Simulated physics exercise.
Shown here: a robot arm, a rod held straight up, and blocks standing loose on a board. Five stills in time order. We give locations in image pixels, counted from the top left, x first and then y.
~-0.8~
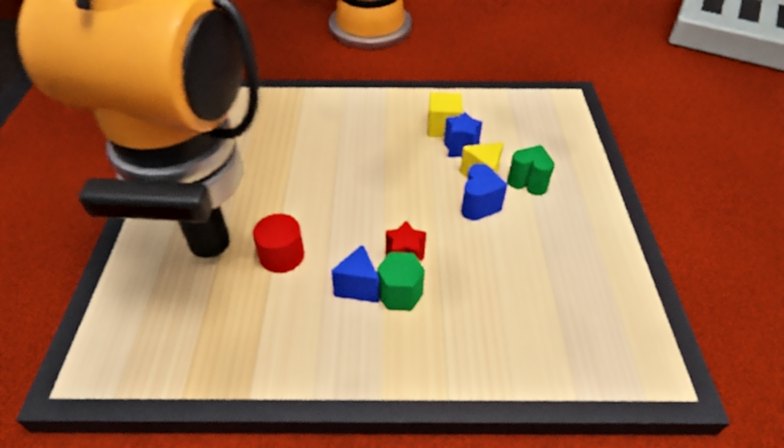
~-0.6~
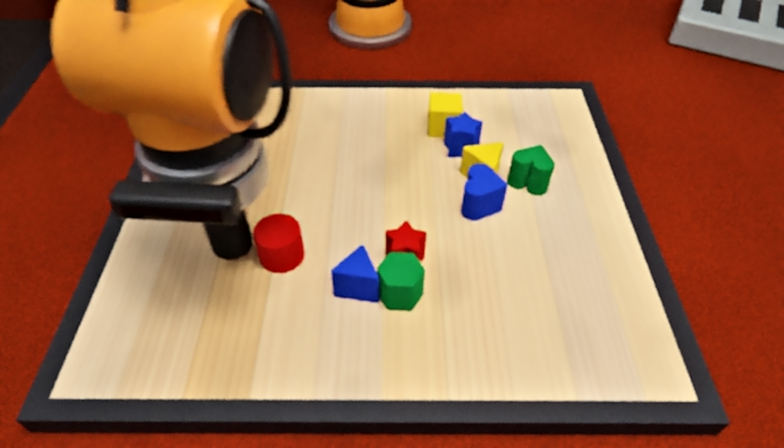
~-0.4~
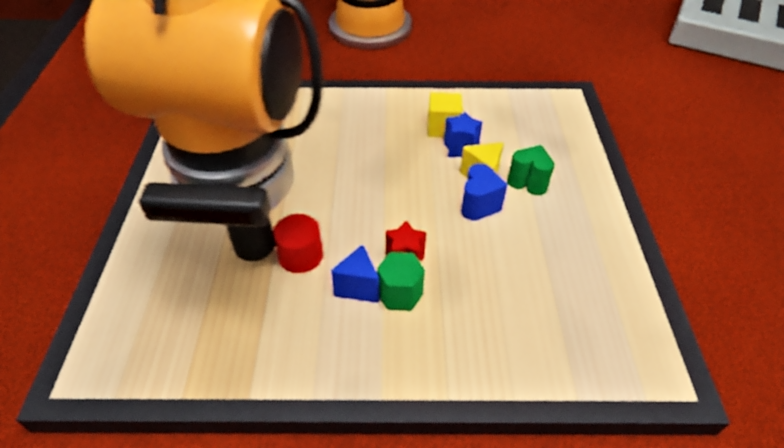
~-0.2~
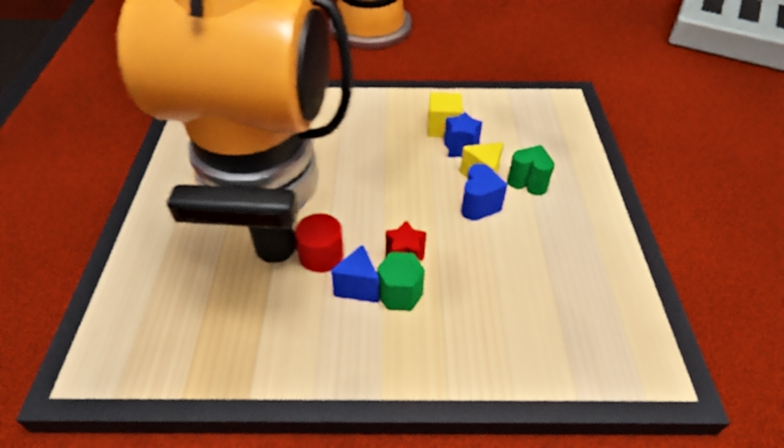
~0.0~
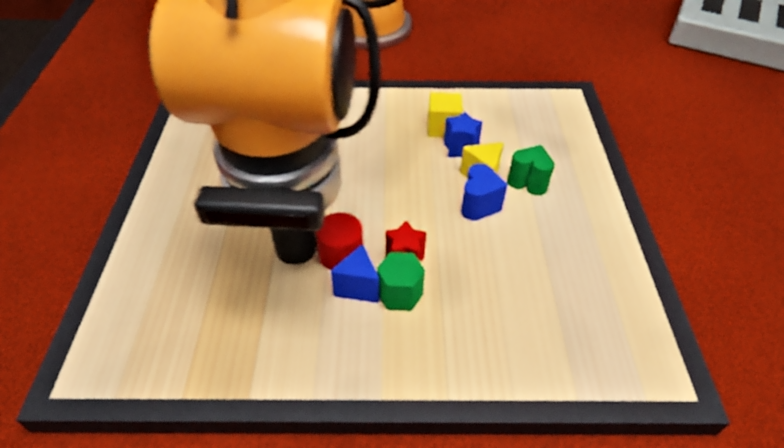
The clip opens with an orange robot arm holding a black rod upright to the left of a red cylinder on a wooden board scattered with colored blocks. The rod moves right, meets the cylinder and pushes it a short way toward the blue triangle and red star, while the other blocks stay still.
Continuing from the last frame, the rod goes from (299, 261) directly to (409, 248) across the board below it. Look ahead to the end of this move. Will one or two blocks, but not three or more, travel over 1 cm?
I expect so.
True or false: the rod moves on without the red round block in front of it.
False.
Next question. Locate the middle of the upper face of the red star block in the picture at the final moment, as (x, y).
It is at (446, 239).
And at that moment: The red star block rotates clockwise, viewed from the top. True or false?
That is true.
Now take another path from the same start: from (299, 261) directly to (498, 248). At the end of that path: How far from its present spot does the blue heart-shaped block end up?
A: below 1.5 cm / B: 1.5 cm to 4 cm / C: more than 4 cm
B
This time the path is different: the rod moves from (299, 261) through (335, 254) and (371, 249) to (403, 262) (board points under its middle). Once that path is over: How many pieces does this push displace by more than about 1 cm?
Number moved: 2.
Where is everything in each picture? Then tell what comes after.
In the first frame, tip of the rod at (210, 242), middles of tops, red round block at (276, 230), blue three-sided block at (357, 264), red star block at (406, 236).
In the second frame, rod at (233, 244), nothing pushed.
In the third frame, rod at (255, 246), red round block at (296, 230).
In the fourth frame, rod at (276, 247), red round block at (318, 229).
In the fifth frame, rod at (297, 249), red round block at (339, 228), blue three-sided block at (357, 264), red star block at (406, 236).
On the path given first. One third of the way, rod at (336, 245); red round block at (378, 222); red star block at (418, 237), turned 25° clockwise.
Two thirds of the way, rod at (374, 240); red round block at (414, 213); red star block at (438, 238), turned 70° clockwise.
At the end, rod at (410, 236); red round block at (446, 205); blue three-sided block unmoved; red star block at (446, 239), turned 100° clockwise.
